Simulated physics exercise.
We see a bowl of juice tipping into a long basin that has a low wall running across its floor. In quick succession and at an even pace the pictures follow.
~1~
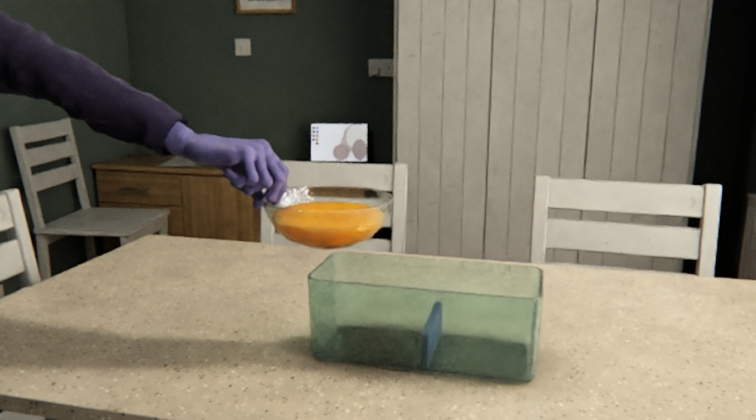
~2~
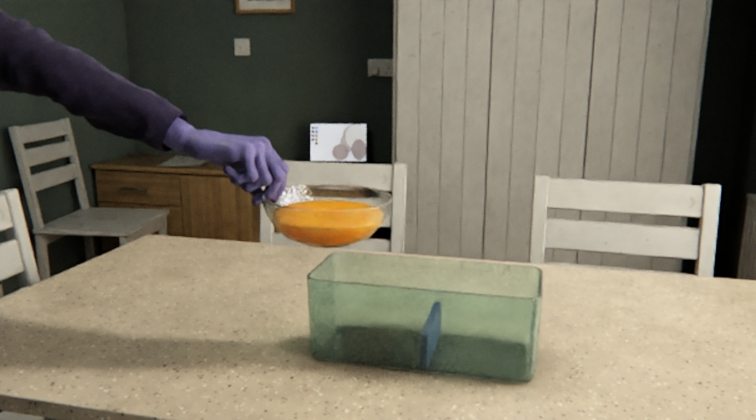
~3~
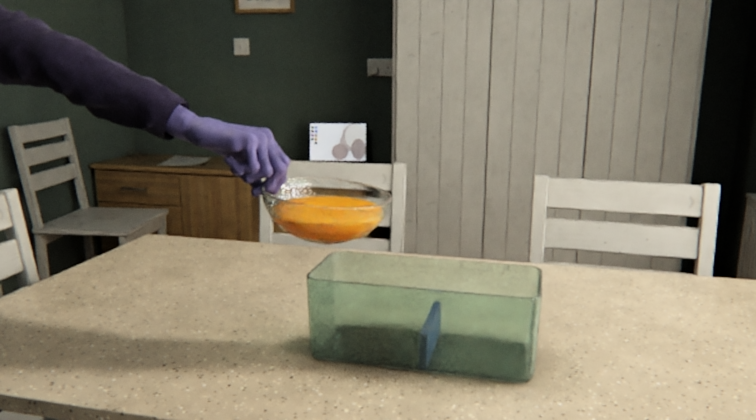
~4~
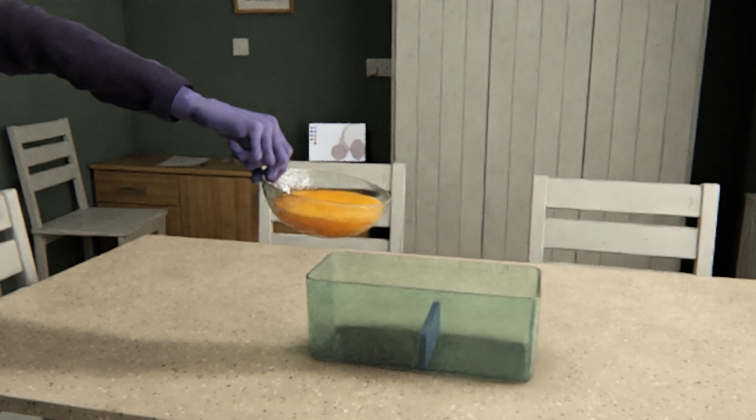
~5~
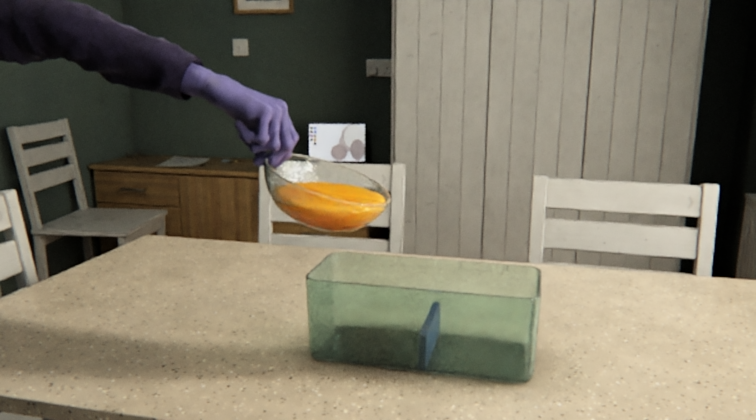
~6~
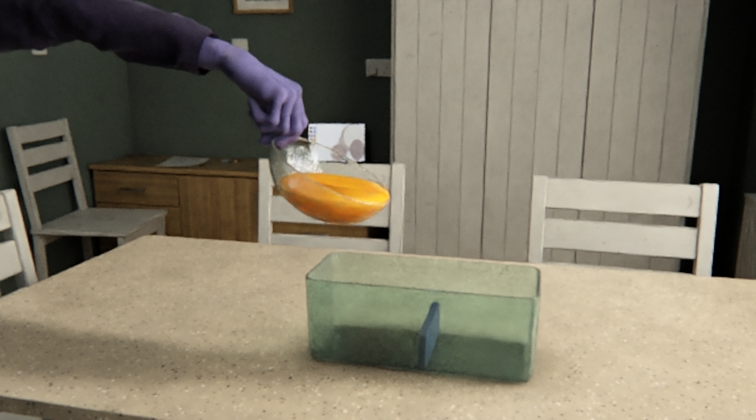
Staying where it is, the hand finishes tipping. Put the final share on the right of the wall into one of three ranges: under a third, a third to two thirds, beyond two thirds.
High range.
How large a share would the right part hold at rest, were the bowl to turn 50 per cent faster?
Near 70 %.
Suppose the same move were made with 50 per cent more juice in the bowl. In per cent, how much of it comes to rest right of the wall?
Roughly 70 percent.
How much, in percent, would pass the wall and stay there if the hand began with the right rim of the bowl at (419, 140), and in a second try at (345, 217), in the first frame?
Close to 70 in a hundred, then close to 10 in a hundred.
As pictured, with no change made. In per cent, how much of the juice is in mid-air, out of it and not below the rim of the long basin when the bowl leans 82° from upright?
It comes to around 55 per cent.
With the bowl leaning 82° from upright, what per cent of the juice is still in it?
Near 20 in a hundred still remains.
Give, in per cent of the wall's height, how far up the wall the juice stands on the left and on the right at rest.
Left near 10; right near 60.
A moment on, the bowl is tipped on its side and 20 per cent is still to pour, 3 is left of the wall and 19 right of it.
Next, the bowl is tipped on its side and 0 per cent is still to pour, 7 is left of the wall and 86 right of it.
Then the bowl is tipped on its side and 0 per cent is still to pour, 17 is left of the wall and 82 right of it.
Later the bowl is tipped on its side and 0 per cent is still to pour, 17 is left of the wall and 82 right of it.
In the end 17 per cent lies left of the wall, 82 right of it and 1 outside.
